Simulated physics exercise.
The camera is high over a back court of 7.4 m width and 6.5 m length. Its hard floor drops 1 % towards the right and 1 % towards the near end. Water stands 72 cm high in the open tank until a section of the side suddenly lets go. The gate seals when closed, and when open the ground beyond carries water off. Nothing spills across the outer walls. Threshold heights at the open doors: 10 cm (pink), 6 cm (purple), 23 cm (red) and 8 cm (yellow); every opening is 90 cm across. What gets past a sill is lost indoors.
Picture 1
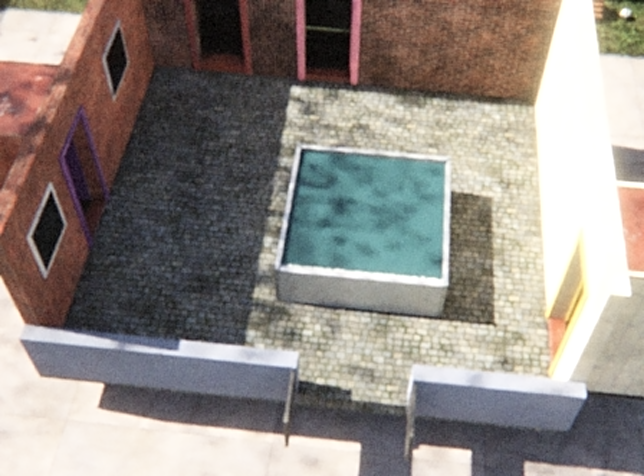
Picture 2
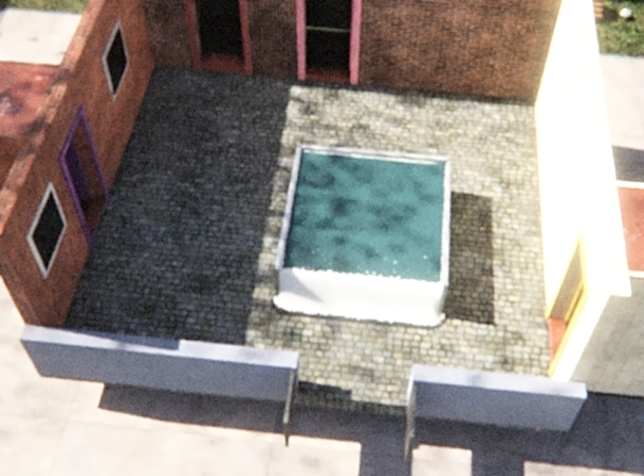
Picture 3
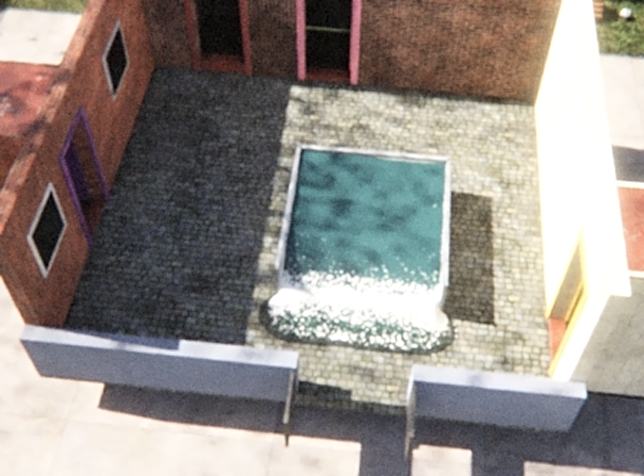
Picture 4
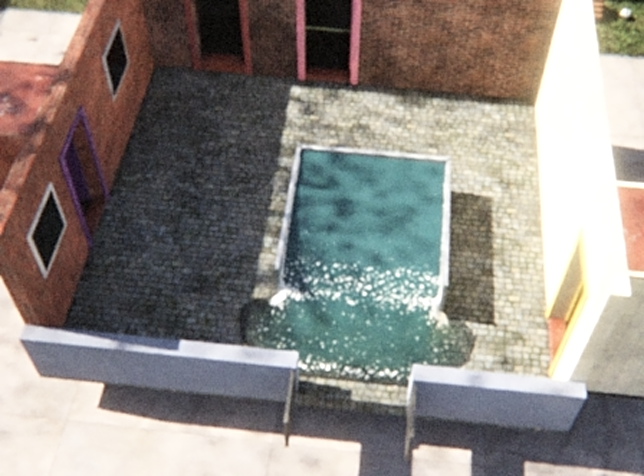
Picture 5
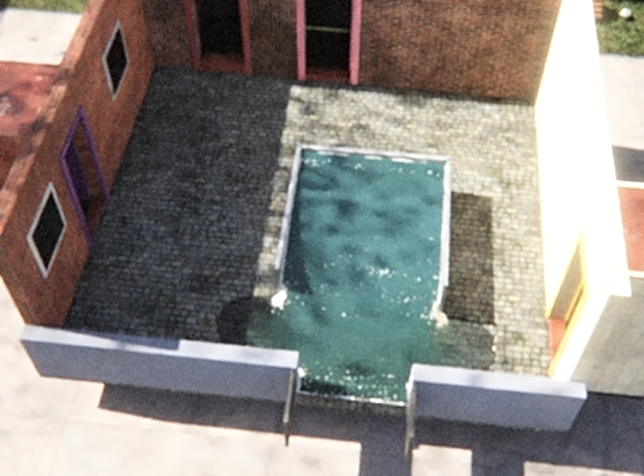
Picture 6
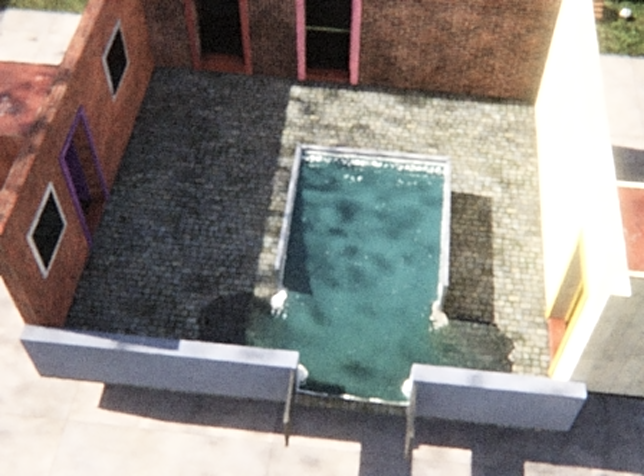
A square, pale-walled open tank of teal water stands on the grey paved floor of a courtyard seen steadily from high above. Red brick walls with purple- and pink-framed openings rise at the left and back, a pale yellow wall stands at right, and low grey walls flank a near gap. Water bursts from the tank's near side in white froth, then spreads teal across the paving to the gap as the level inside lowers slightly.
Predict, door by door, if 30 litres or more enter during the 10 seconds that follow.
Within that time: At the pink door it does not reach the limit; at the purple door it keeps below the limit; at the red door it stays under the limit; at the yellow door it exceeds the limit.
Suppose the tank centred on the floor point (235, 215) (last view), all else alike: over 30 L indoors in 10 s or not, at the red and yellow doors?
Then: Red below, yellow above.
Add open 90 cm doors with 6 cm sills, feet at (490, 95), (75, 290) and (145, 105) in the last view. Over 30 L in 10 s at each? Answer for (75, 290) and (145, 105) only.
In that order: Over, under.
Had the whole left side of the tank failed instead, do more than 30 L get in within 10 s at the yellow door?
Then: Yellow above.
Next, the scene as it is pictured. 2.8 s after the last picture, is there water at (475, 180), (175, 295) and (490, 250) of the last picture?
In turn: Under water, wet, flooded.
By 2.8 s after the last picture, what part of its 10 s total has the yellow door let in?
Some 55 per cent by then.
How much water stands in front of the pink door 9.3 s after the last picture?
Some 3.5 cm.
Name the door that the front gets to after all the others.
It is the pink one.
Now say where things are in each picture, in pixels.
In the first picture, the open tank at (367, 214) is whole and still, 72 cm deep.
In the second picture, the front is at (439, 324), 1.3 m from the gap at (359, 297); 0.4 m2 of floor is under water; 72 cm left at the back of the open tank.
In the third picture, water pours out at (359, 297) and has run 1.5 m, to (451, 335); typically 13 cm deep outside, 72 cm at the open tank's back.
In the fourth picture, the front is at (462, 360), 1.8 m from the gap at (359, 298); 3.7 m2 of floor is under water; 72 cm left at the back of the open tank.
In the fifth picture, the front is at a hidden place, 2.2 m from the gap at (359, 298); 5.2 m2 of floor is under water; 69 cm left at the back of the open tank.
In the sixth picture, water pours out at (359, 299) and has run 2.6 m, to a hidden place; typically 12 cm deep outside, 62 cm at the open tank's back.
Then, 0.7 s after the last picture water covers 20 % of the floor and is deepest (42 cm) near (282, 377); pink door not reached, purple door not reached, red door not reached, yellow door not reached.
Then, 1.5 s after the last picture water covers 25 % of the floor and is deepest (42 cm) near (553, 406); pink door not reached, purple door not reached, red door not reached, yellow door 17 cm at the sill, 7 L in.
Then, 2.8 s after the last picture water covers 45 % of the floor and is deepest (27 cm) near (541, 405); pink door not reached, purple door 8 cm at the sill, 0 L in, red door not reached, yellow door 16 cm at the sill, 62 L in.
Then, 5.3 s after the last picture water covers 80 % of the floor and is deepest (14 cm) near (541, 405); pink door not reached, purple door 5 cm at the sill, 3 L in, red door 7 cm at the sill, 0 L in, yellow door 10 cm at the sill, 104 L in.
Then, 9.3 s after the last picture water covers 95 % of the floor and is deepest (10 cm) near (376, 174); pink door 4 cm at the sill, 0 L in, purple door 2 cm at the sill, 4 L in, red door 2 cm at the sill, 0 L in, yellow door 6 cm at the sill, 110 L in.
